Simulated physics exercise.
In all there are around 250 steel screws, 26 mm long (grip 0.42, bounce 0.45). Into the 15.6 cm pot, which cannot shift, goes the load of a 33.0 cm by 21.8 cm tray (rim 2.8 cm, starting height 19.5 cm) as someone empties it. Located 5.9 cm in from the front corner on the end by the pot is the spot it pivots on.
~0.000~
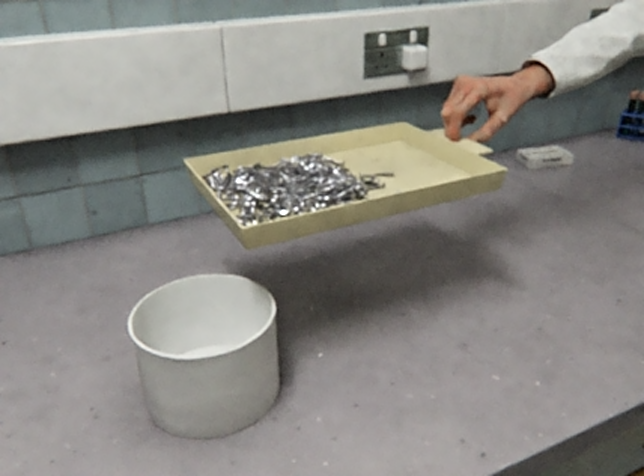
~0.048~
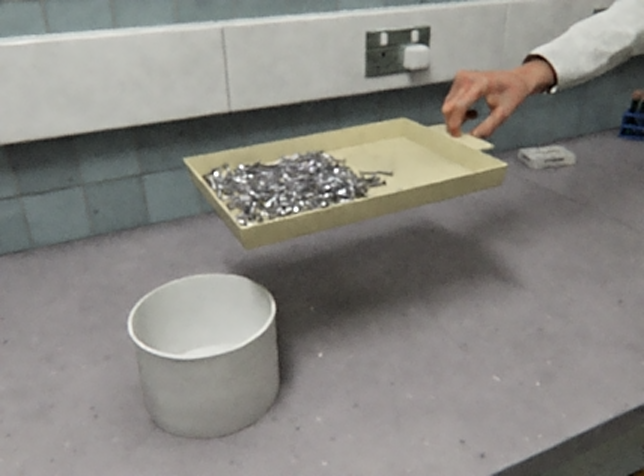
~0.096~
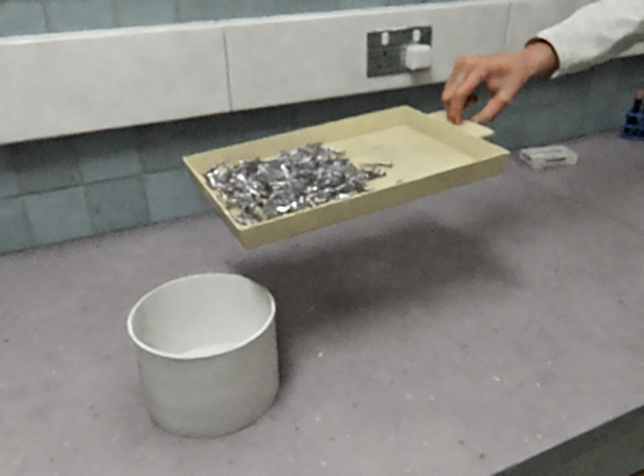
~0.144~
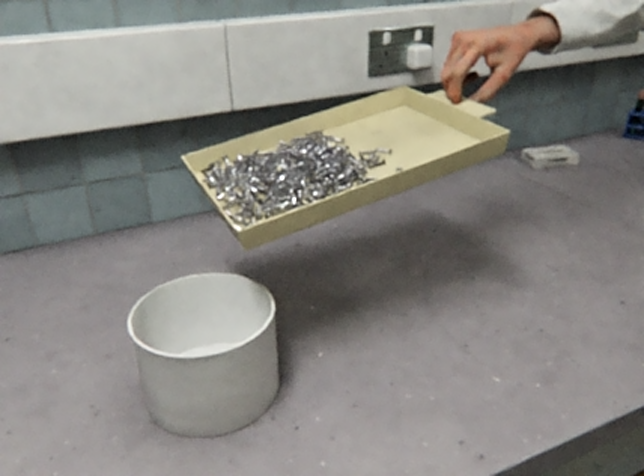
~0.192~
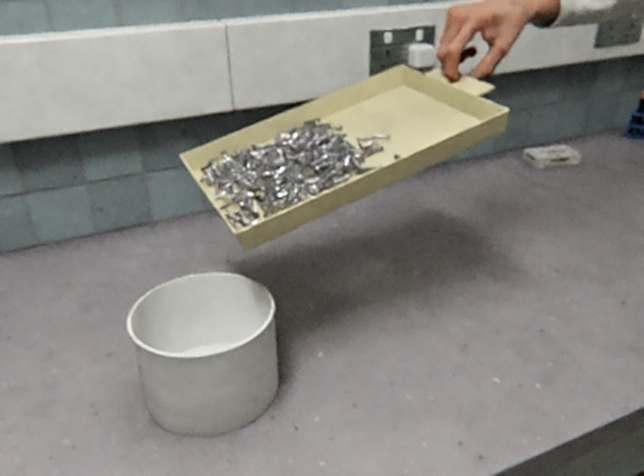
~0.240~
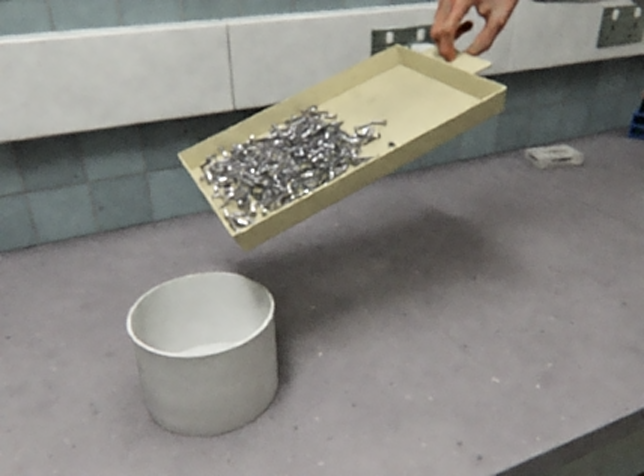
A hand held the end of a cream tray with a heap of small metal screws, then raised that right end steadily, tilting the tray down toward the left above a round pale pot.
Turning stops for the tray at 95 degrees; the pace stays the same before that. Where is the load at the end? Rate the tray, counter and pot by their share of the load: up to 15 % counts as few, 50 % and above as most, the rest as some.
Tray: Few; counter: Some; pot: Most.
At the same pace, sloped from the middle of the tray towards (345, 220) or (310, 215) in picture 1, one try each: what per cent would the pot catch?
Estimate: Some 40 % and some 75 % respectively.
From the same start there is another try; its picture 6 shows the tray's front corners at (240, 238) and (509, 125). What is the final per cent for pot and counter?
Pot 80; counter 20.
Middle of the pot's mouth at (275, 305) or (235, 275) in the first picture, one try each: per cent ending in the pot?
Roughly 15 and 25 percent.
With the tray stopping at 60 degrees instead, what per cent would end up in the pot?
25 per cent.
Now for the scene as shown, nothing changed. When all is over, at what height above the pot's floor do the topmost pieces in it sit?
Measured height: Approx. 2.5 cm.
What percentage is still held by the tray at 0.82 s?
Close to 75 in a hundred parts of the load.
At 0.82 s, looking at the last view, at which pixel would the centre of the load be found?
Close to pixel (196, 211).
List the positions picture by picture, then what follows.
Tray tilt 0 degrees, front corners at (245, 225) and (502, 168); middle of the pieces at (295, 181); pot at (203, 311), in the first frame.
Tray tilt 1 degrees, front corners at (244, 226) and (503, 164); middle of the pieces at (295, 179), in the second frame.
Tray tilt 4 degrees, front corners at (242, 226) and (504, 151), lowest corner left front; middle of the pieces at (294, 175), in the third frame.
Tray tilt 9 degrees, front corners at (240, 228) and (504, 131), lowest corner left front; middle of the pieces at (293, 168), in the fourth frame.
Tray tilt 14 degrees, front corners at (238, 230) and (503, 110), lowest corner left front; middle of the pieces at (290, 160), in the fifth frame.
Tray tilt 19 degrees, front corners at (236, 231) and (500, 88), lowest corner left front; middle of the pieces at (287, 153); pot at (202, 310). Its pace works out near 105 degrees a second, in the sixth frame.
After 0.59 s, tilt 56 degrees; the tray holds 100 %, the pot 0 %.
Then, at 0.82 s, tilt 80 degrees; the tray holds 75 %, the pot 10 %.
After 1.17 s, tilt 95 degrees; the tray holds 20 %, the pot 55 %.
At rest (2.3 s), tray 0 %, counter 30 %, pot 70 %.
